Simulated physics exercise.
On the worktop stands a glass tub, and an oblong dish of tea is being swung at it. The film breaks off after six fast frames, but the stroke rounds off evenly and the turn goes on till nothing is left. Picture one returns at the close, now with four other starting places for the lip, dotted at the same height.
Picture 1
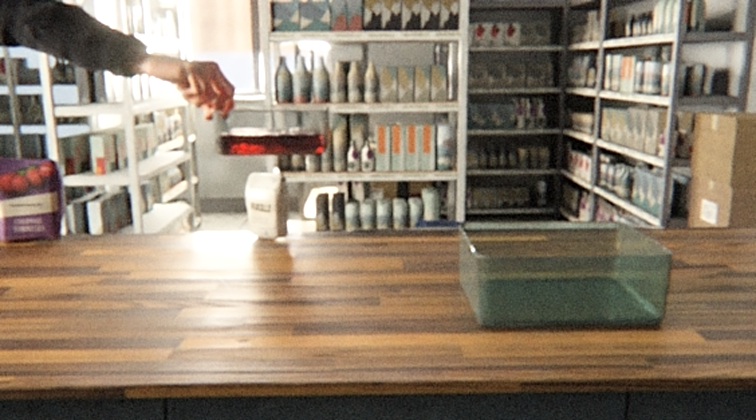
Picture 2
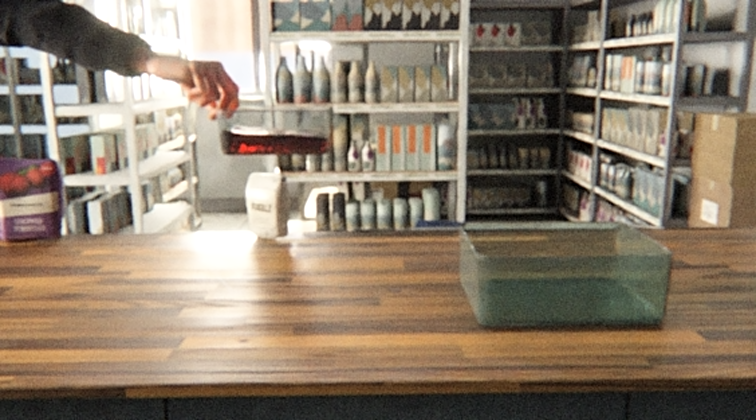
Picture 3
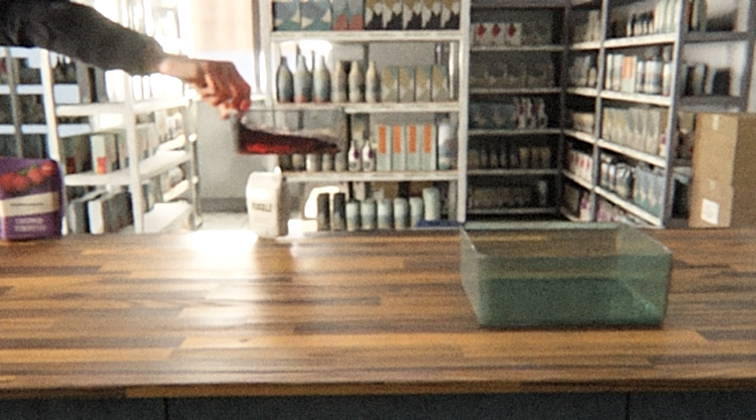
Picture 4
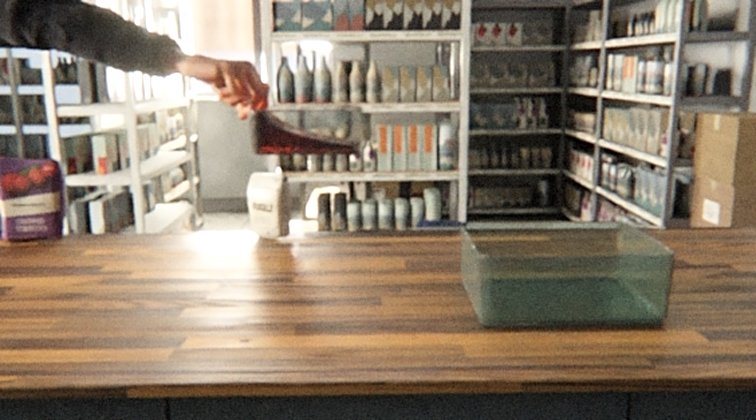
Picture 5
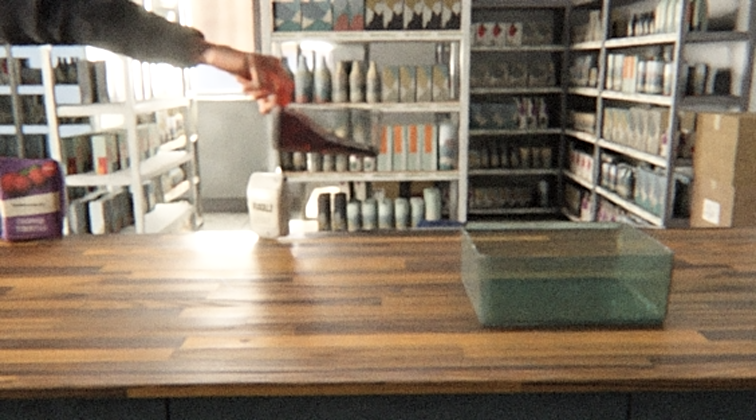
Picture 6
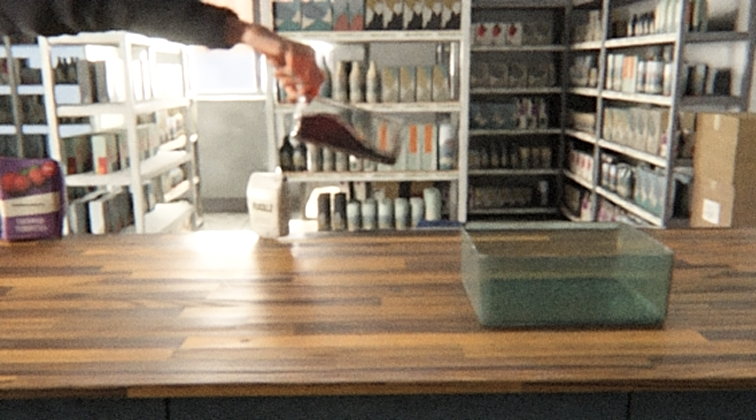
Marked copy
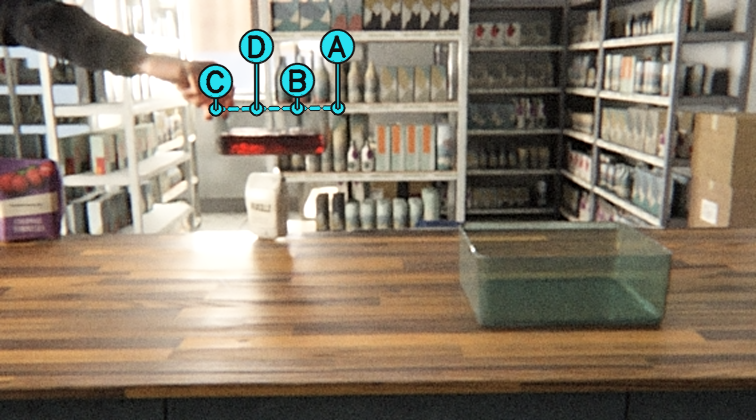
Hand carrying a shallow dish of dark red liquid rightward above a wooden worktop, tilting it slightly, with a glass tub standing at right.
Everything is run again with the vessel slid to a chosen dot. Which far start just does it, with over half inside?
B will do.
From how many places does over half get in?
Two.
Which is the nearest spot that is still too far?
That is spot D.
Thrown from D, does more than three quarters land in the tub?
No, it does not.
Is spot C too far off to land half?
Yes.
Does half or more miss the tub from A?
No, not at all.
On the marked copy, A at (337, 108); B at (297, 108); C at (215, 109); D at (256, 108).
For spot A, about 76 % lands in the tub, 18 % falls short and 6 % goes beside or beyond.
For spot B, about 67 % lands in the tub, 26 % falls short and 7 % goes beside or beyond.
For spot C, about 13 % lands in the tub, 84 % falls short and 3 % goes beside or beyond.
For spot D, about 32 % lands in the tub, 63 % falls short and 5 % goes beside or beyond.
